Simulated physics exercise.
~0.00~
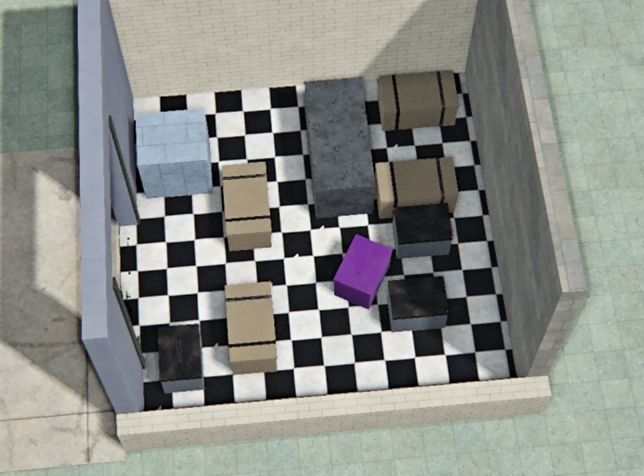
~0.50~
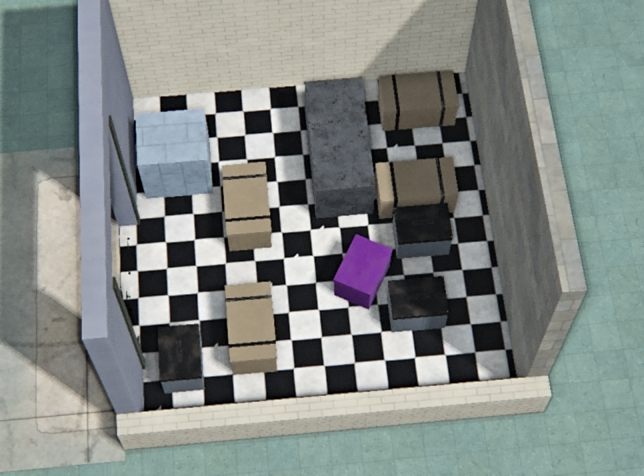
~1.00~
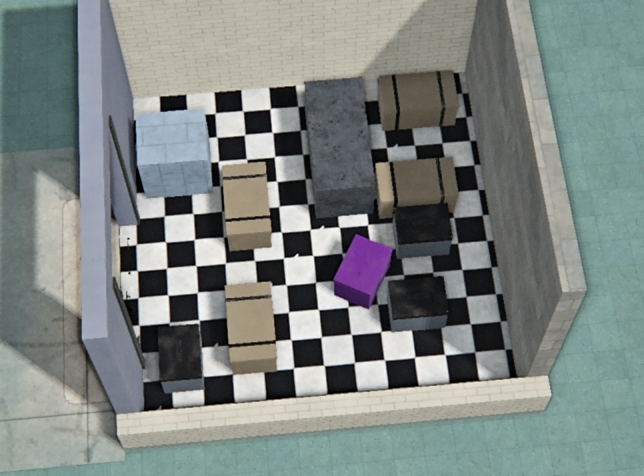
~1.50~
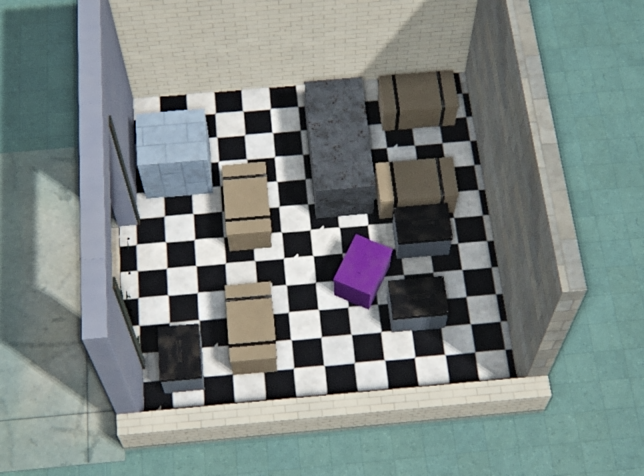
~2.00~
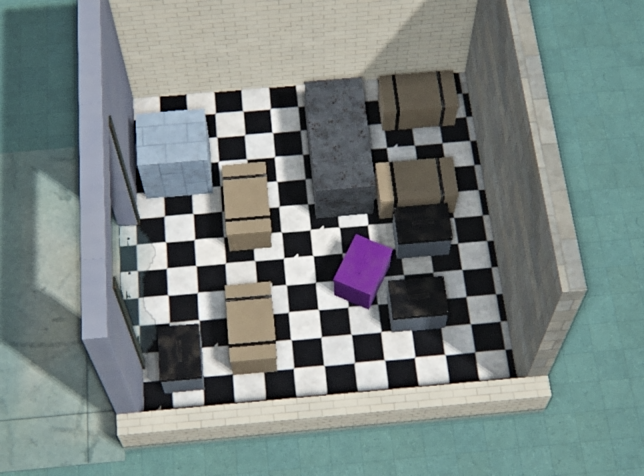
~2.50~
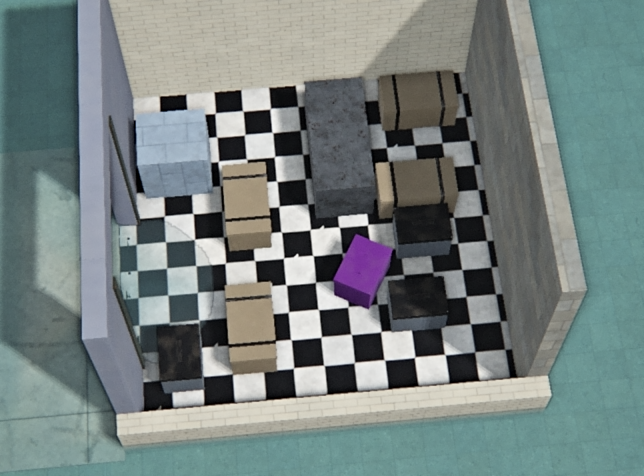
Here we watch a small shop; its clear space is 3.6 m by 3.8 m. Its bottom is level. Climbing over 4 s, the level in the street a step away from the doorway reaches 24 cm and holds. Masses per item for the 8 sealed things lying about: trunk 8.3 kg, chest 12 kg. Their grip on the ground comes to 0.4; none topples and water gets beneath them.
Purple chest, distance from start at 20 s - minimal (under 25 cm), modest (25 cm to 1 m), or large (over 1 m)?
Large.
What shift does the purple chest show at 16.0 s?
About 150 cm out of place.
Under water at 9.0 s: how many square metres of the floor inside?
Somewhere around 13 m2, roughly.
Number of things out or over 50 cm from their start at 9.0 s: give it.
I get 5.
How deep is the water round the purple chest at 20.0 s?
Somewhere close to 27 cm.
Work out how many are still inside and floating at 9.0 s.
8.
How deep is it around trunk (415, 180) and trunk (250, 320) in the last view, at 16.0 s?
Depth approx. 25 cm / 26 cm.
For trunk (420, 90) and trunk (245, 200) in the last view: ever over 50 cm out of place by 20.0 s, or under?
Result, in order: Not bigger / bigger.
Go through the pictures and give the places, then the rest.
The first frame shows the purple chest at (363, 264) rests on the ground; 0.0 m2 under water; 0 of 8 have shifted.
The second frame shows the purple chest at (363, 264) rests on the ground; water covers 0.0 m2; 0 of 8 have shifted.
The third frame shows the purple chest at (363, 264), on the bottom; water covers 0.0 m2; 0 of 8 have shifted.
The fourth frame shows the purple chest at (363, 264) rests on the ground; water covers 0.0 m2; 0 of 8 have shifted.
The fifth frame shows the purple chest at (363, 264) rests on the ground; 0.1 m2 under water; 0 of 8 have shifted.
The sixth frame shows the purple chest at (363, 264) rests on the ground; water covers 0.8 m2; 0 of 8 have shifted.
After 4.0 s the purple chest is near (370, 266), 0.1 m from its start, aground; 0 afloat.
After 9.0 s the purple chest is near (421, 181), 1.1 m from its start, afloat; 8 afloat.
After 16.0 s the purple chest is near (456, 131), 1.7 m from its start, afloat; 8 afloat.
After 20.0 s the purple chest is near (454, 130), 1.7 m from its start, afloat; 8 afloat.
